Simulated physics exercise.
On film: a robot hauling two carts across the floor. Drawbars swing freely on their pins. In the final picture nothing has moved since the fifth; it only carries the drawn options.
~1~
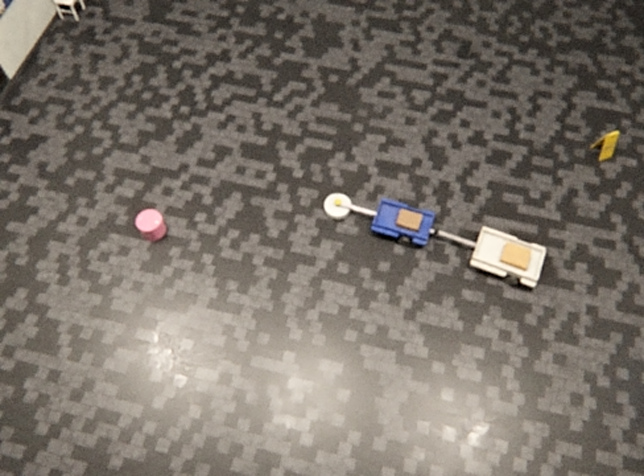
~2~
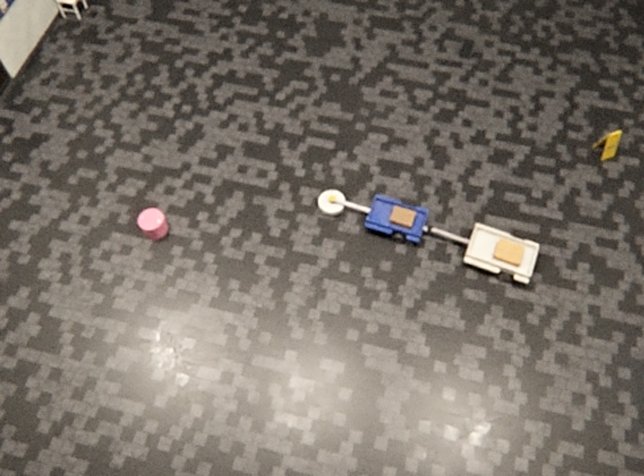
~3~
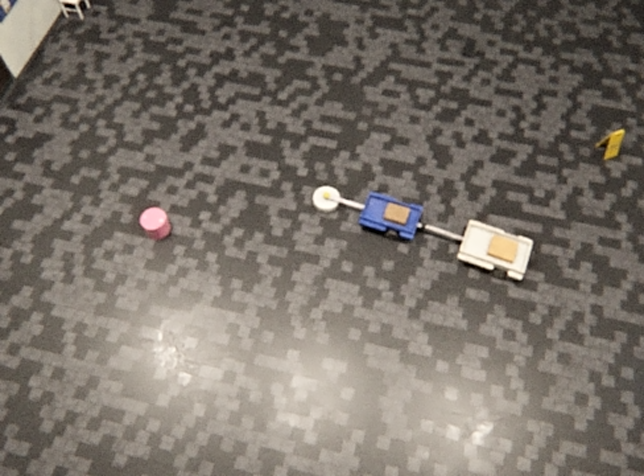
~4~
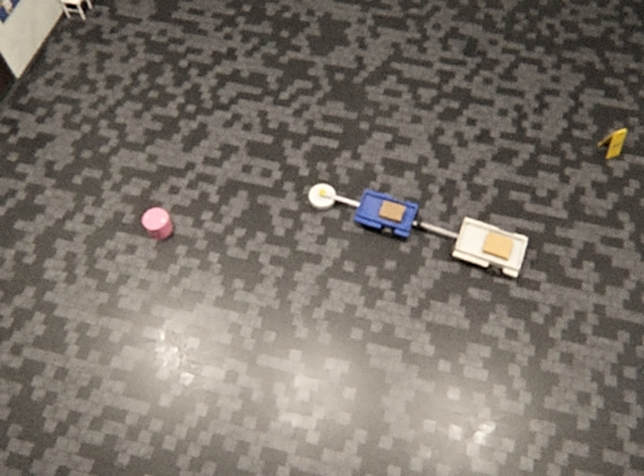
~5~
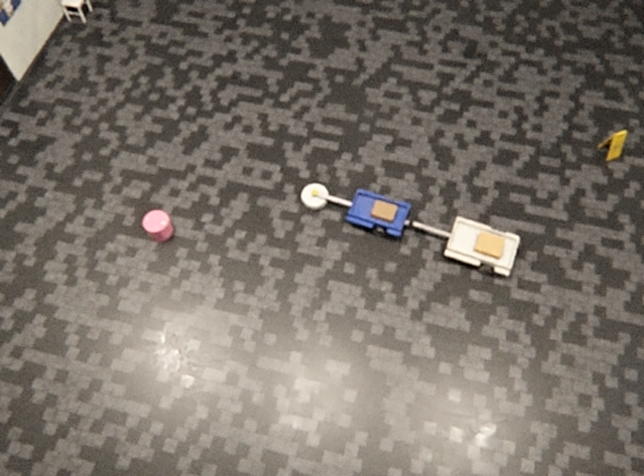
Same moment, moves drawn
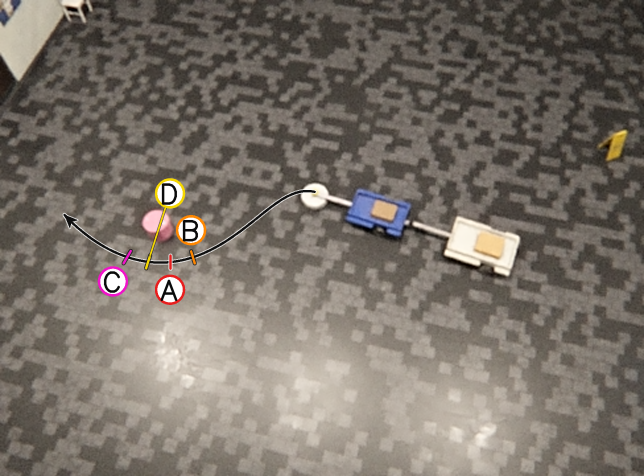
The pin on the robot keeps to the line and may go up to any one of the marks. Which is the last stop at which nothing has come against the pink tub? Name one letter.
C.
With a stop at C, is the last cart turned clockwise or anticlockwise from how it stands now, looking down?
Anticlockwise.
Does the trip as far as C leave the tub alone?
Yes.
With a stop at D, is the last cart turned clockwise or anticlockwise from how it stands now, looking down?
Anticlockwise.
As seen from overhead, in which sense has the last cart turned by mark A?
For that mark, anticlockwise.
On the copy, A at (171, 262); B at (193, 257); C at (127, 257); D at (148, 262); the route from (315, 192) via (186, 259) to (64, 215).
On C. First, robot (254, 225), last cart (423, 225).
Then, robot (191, 262), last cart (360, 219).
Finally, robot (129, 261), last cart (306, 228); nothing has been touched.
By contrast, A is safe but short; B is safe but short; D is safe but short.
